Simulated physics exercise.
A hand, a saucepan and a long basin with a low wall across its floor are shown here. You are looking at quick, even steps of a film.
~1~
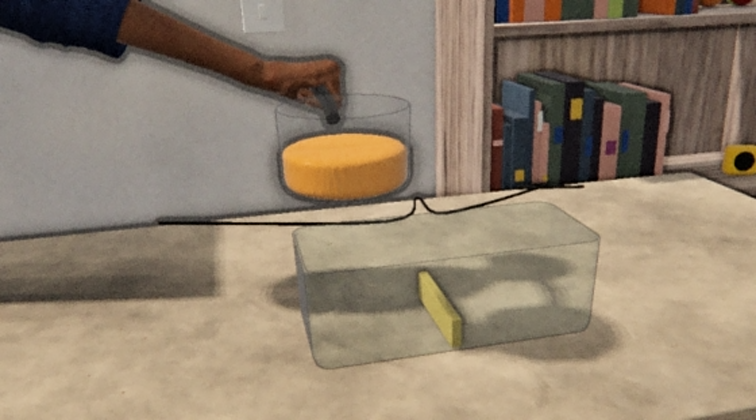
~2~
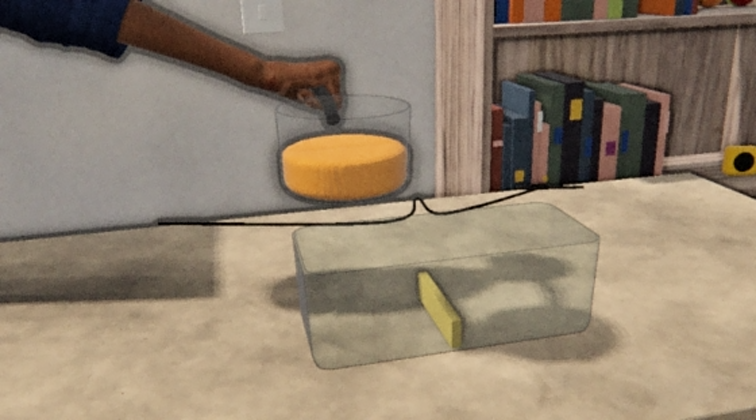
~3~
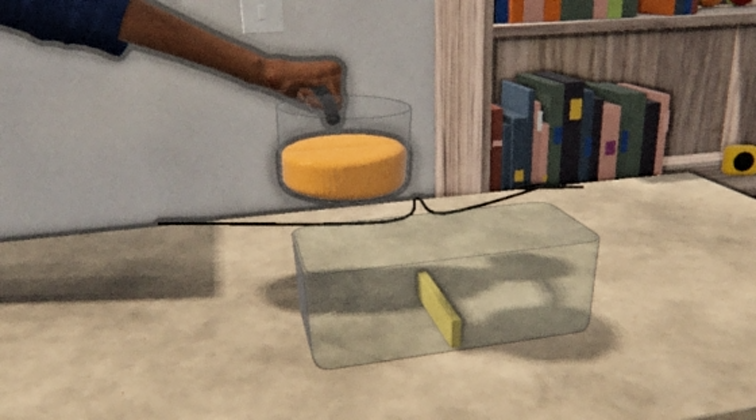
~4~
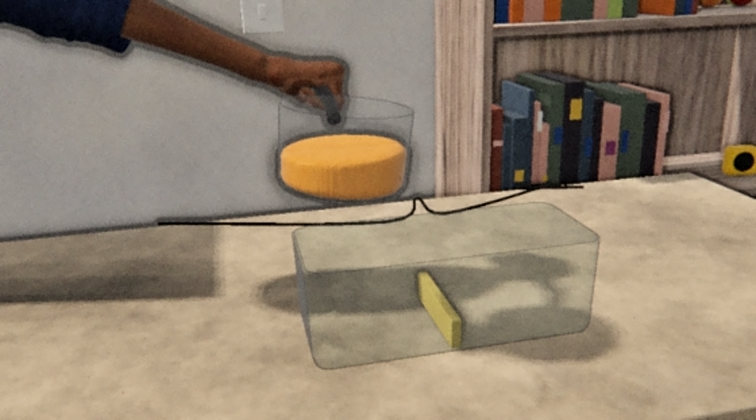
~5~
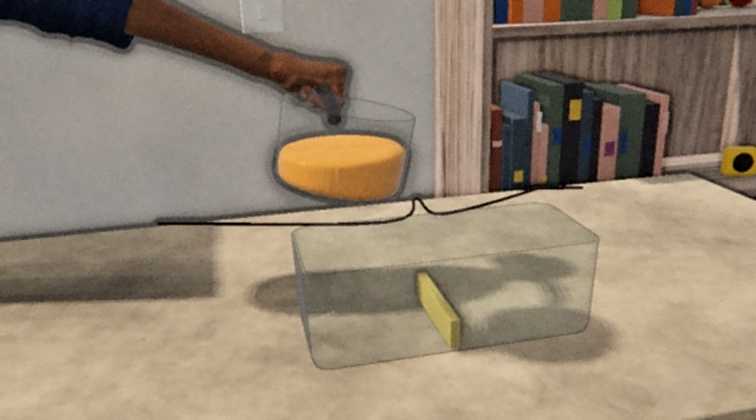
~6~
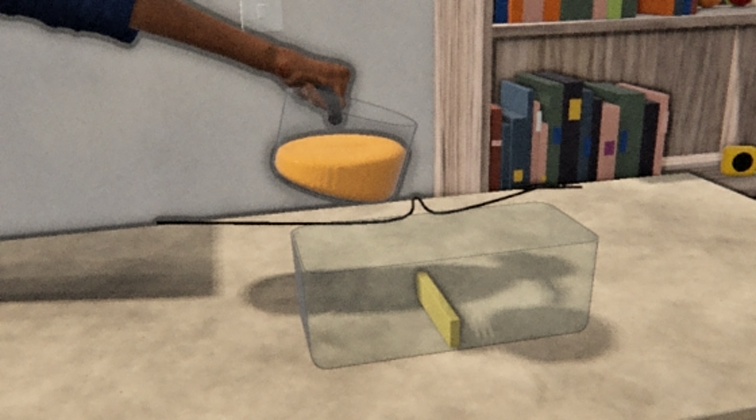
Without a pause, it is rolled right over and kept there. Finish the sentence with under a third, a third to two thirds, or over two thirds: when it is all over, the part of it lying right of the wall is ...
... a third to two thirds.
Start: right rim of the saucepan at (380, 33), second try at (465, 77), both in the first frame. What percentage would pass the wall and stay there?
Around 45 percent first, around 95 percent second.
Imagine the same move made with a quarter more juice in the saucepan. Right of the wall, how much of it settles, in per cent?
About 65 parts in a hundred, give or take.
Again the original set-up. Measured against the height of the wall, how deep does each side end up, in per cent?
On the left it sits near 30, while on the right it sits near 40.
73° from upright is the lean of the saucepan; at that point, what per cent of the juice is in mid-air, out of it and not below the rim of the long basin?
Around 25 in a hundred, more or less.
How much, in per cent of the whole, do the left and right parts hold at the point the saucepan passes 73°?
Left 0 %, right 5 %.
A moment on, the saucepan is tipped part way and 70 per cent is still to pour, 1 is left of the wall and 6 right of it.
Next, the saucepan is tipped right over and 13 per cent is still to pour, 21 is left of the wall and 57 right of it.
Then the saucepan is tipped right over and 0 per cent is still to pour, 40 is left of the wall and 60 right of it.
Later the saucepan is tipped right over and 0 per cent is still to pour, 40 is left of the wall and 60 right of it.
In the end 40 per cent lies left of the wall, 60 right of it and 0 outside.
